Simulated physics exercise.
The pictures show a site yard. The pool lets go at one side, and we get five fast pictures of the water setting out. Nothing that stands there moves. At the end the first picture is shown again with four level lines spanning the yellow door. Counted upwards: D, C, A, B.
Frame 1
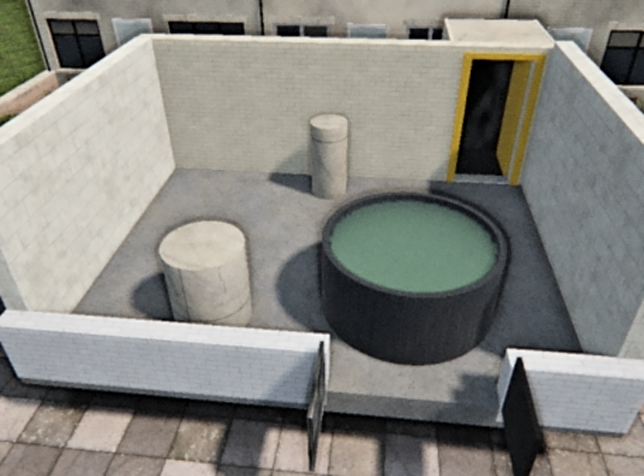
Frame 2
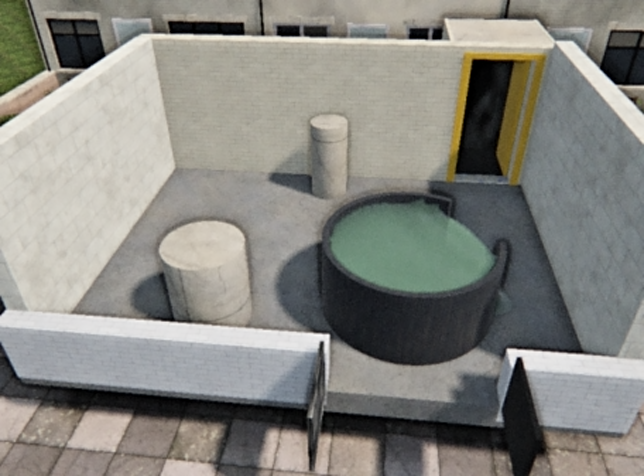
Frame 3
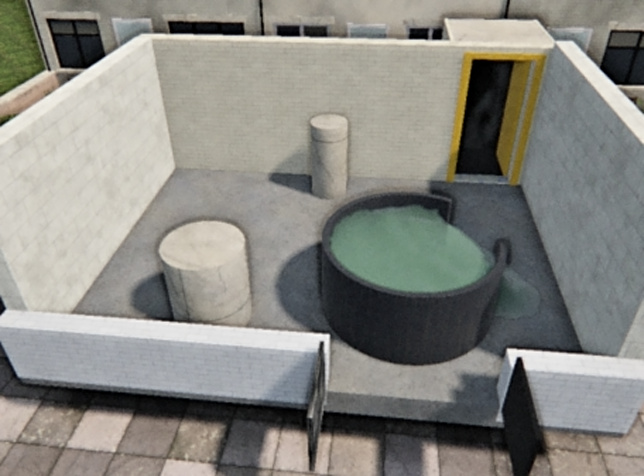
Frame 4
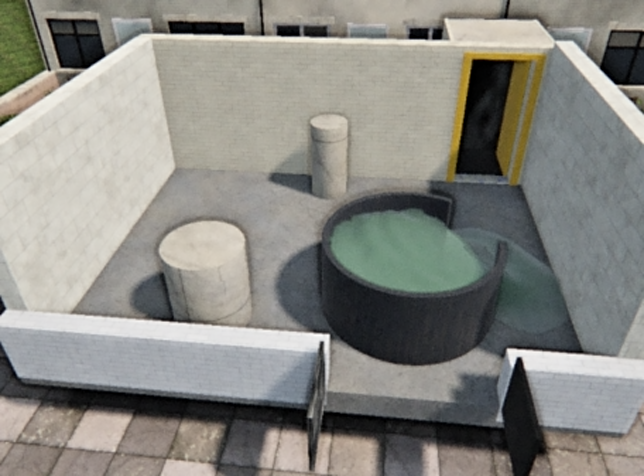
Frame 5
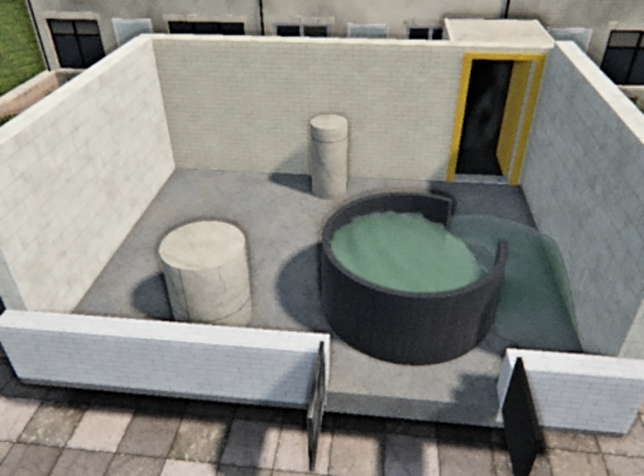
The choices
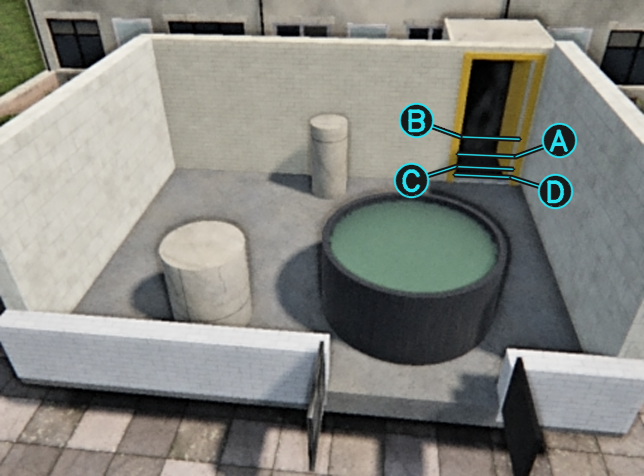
A dark round pool in a walled yard opening on its right side, green water pouring out and spreading across the grey ground.
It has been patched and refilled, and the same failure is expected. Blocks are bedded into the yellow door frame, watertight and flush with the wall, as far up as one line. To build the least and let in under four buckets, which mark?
Go for A.
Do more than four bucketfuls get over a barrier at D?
Yes.
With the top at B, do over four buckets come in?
No.
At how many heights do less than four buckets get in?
Two.
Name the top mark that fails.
That is mark C.
On the marked copy, A at (486, 155); B at (489, 138); C at (484, 167); D at (482, 176); from the bottom up D, C, A, B.
With A, a bucket or two gets in.
With B, nothing gets over.
With C, some 15 bucketfuls get in.
With D, dozens of bucketfuls pour in.
